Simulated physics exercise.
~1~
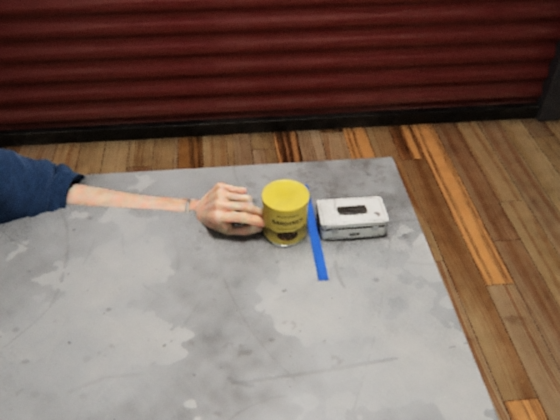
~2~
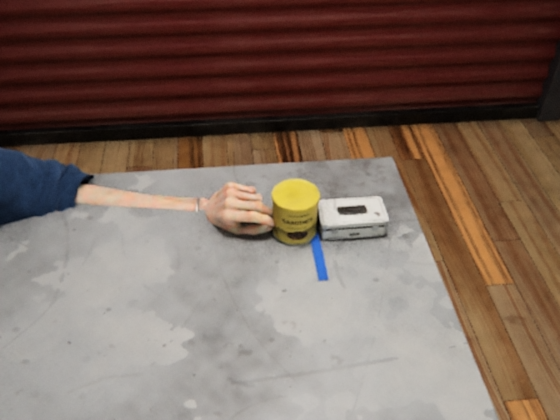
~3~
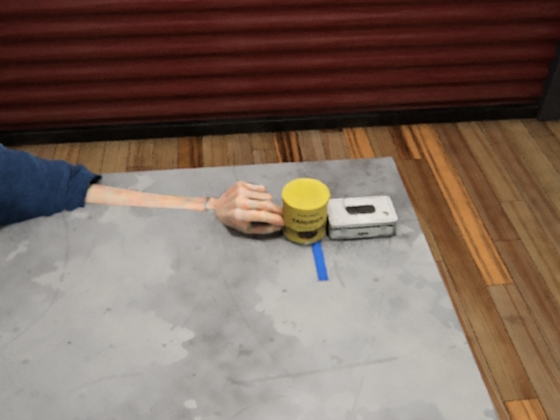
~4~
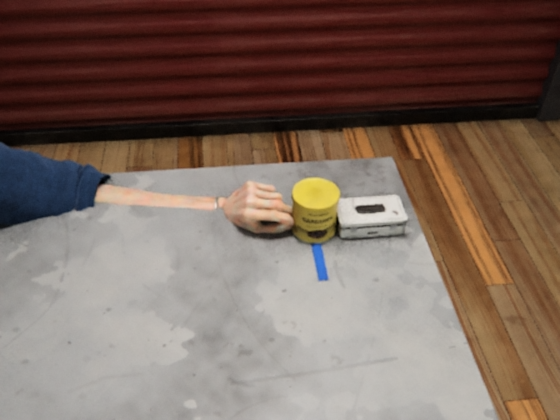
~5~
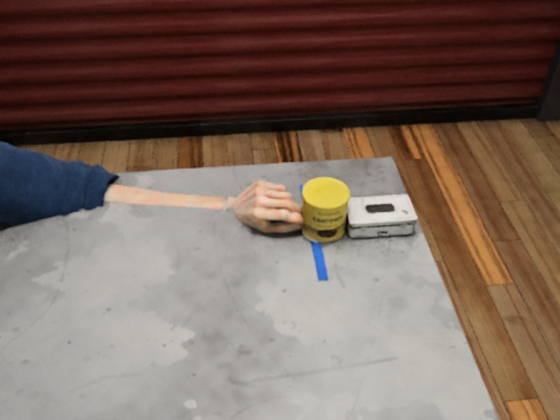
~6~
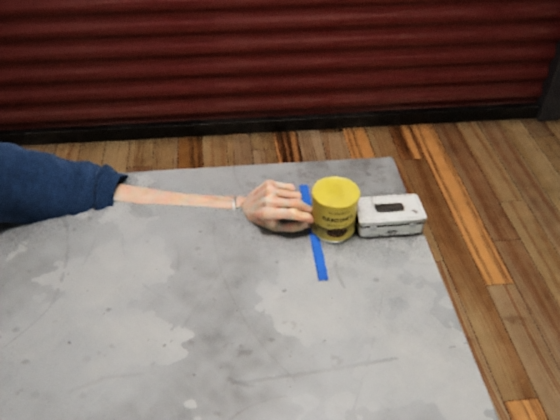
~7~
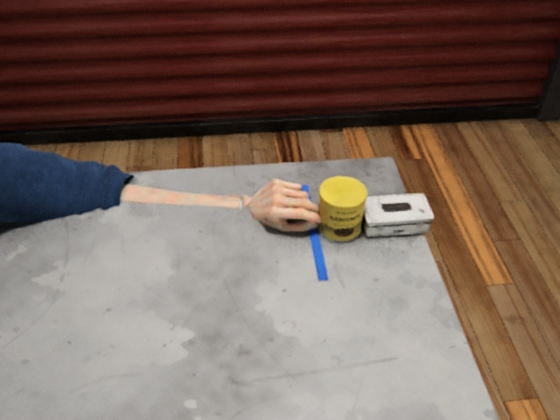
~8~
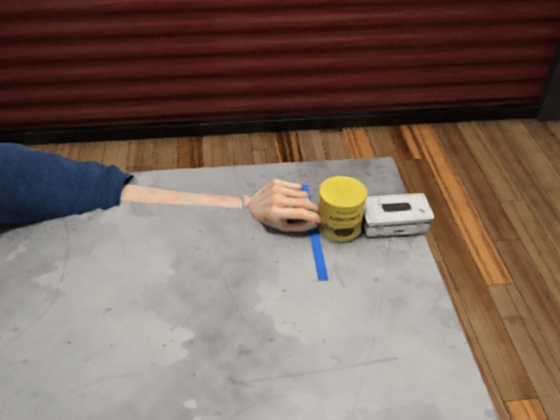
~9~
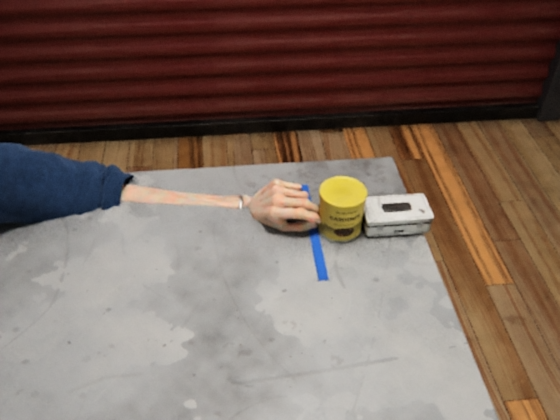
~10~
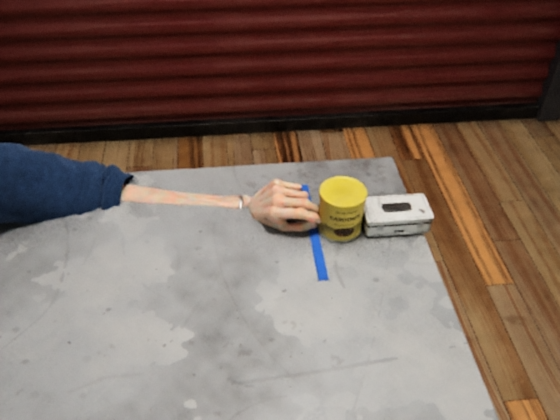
On a grey table, a hand pushes a yellow pot and white case right, then stops.
